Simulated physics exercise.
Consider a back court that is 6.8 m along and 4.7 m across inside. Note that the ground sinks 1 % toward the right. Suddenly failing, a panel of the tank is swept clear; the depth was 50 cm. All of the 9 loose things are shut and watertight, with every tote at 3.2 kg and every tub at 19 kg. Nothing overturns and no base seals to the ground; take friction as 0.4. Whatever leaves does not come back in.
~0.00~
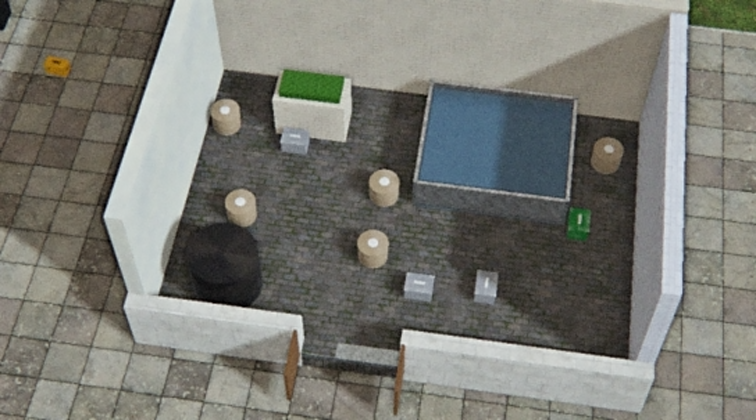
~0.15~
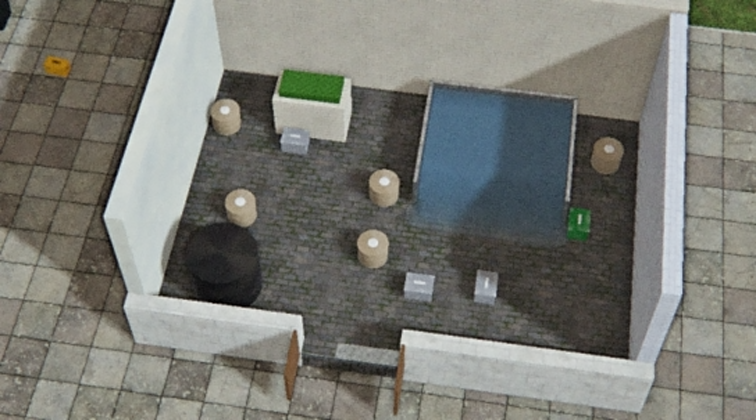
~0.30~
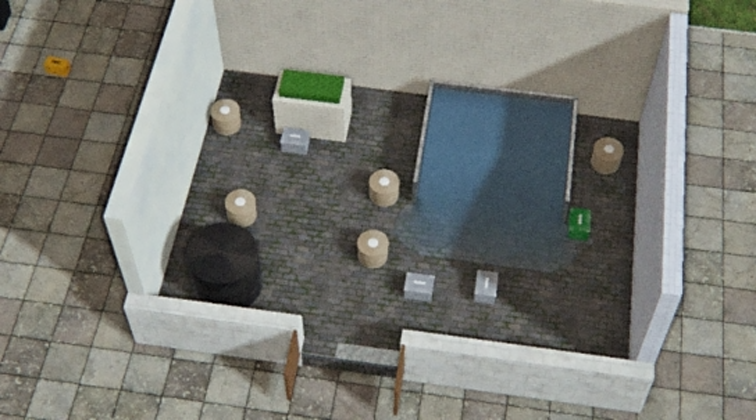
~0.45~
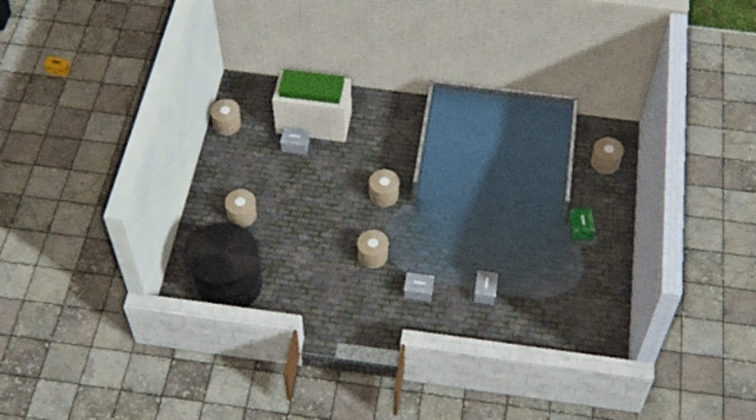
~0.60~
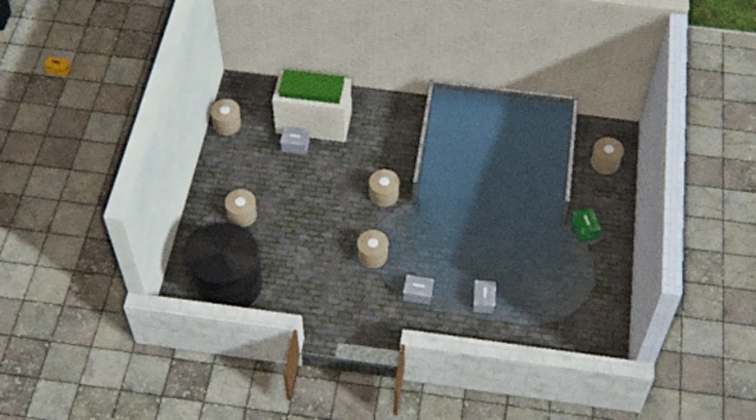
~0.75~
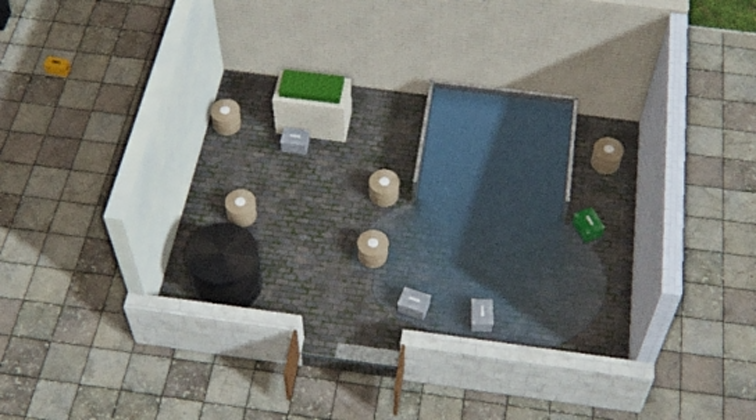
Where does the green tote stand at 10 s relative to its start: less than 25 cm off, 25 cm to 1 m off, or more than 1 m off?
The green tote is more than 1 m off its start.
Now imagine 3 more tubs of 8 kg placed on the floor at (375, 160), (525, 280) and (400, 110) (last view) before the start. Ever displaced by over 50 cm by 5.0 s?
Answers, first to last: Not exceeding, exceeding, not exceeding.
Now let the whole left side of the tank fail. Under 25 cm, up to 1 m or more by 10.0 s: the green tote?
I'd say the green tote is shoved partway.
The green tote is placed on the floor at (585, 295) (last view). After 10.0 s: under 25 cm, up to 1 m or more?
In the end it is hauled off.
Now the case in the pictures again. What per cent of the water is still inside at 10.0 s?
About 80 in a hundred parts of the water.
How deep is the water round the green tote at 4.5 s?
Close to 13 centimetres.
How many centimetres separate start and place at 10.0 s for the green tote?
About 200 cm.
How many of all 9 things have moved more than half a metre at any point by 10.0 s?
Count: 4.
After 2.0 s the green tote is near (590, 221), 0.2 m from its start, aground; 1 of 9 are out; 1 afloat.
After 4.5 s the green tote is near (589, 136), 1.5 m from its start, afloat; 1 of 9 are out; 2 afloat.
After 7.0 s the green tote is near (580, 197), 0.3 m from its start, afloat; 1 of 9 are out; 2 afloat.
After 10.0 s the green tote is near (458, 283), 2.2 m from its start, afloat; 1 of 9 are out; 3 afloat.
